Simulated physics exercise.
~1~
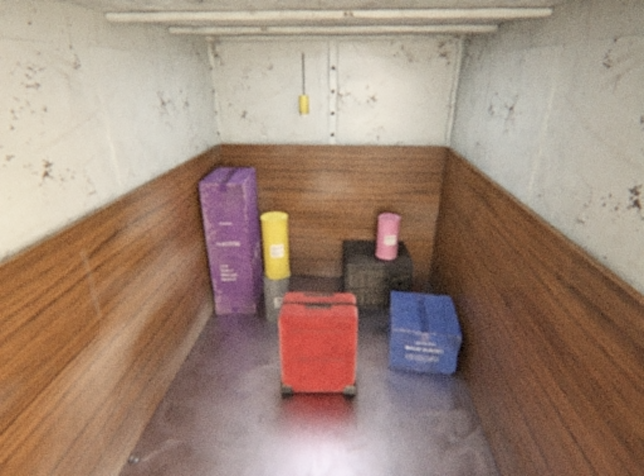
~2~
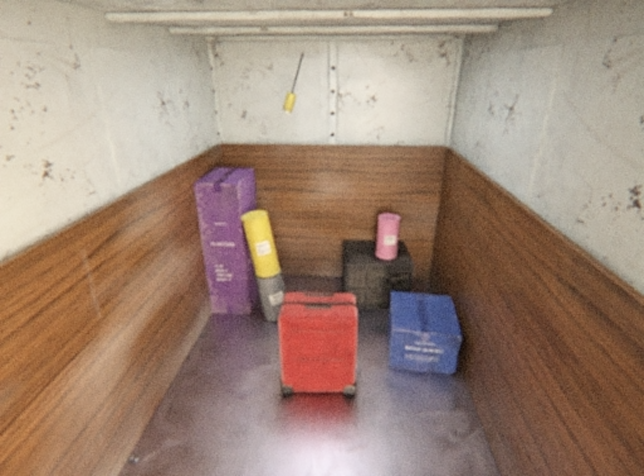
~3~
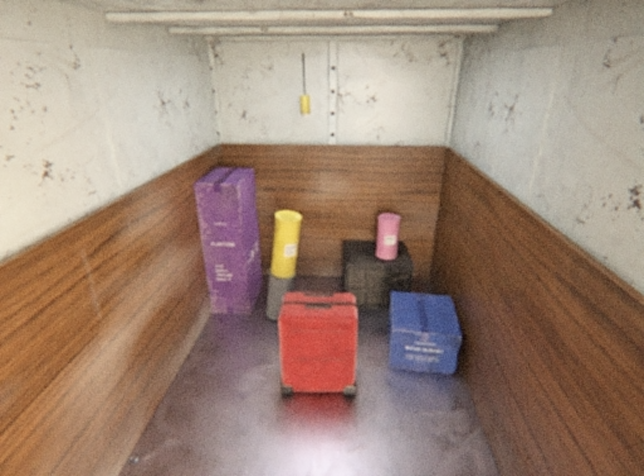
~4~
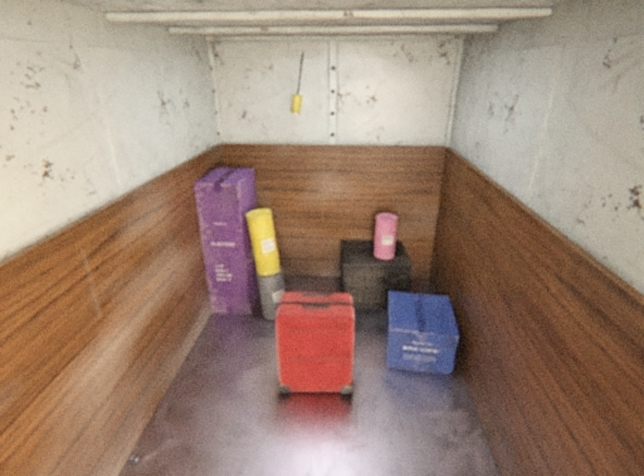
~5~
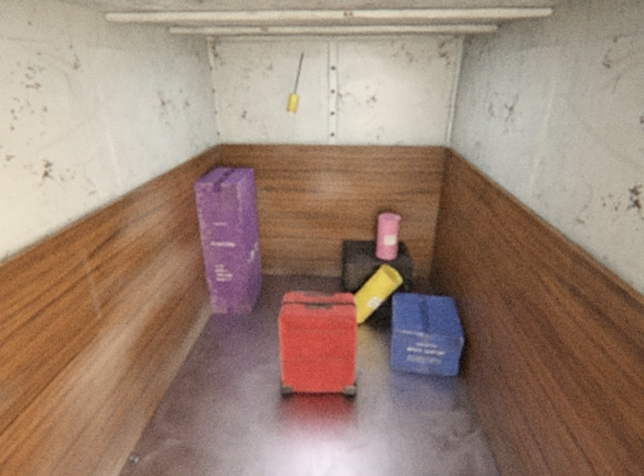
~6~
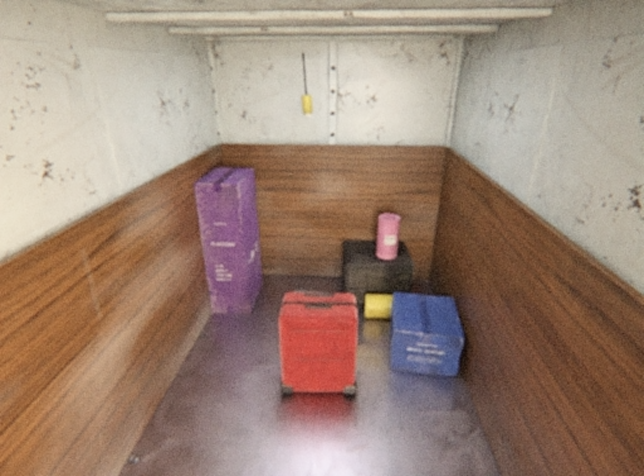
The footage shows a van's load bay where a yellow canister stacked on a grey one rocks left and right beside a purple box, then topples rightward, ending on its side by the blue box, while the red case, black chest and pink canister stay put.
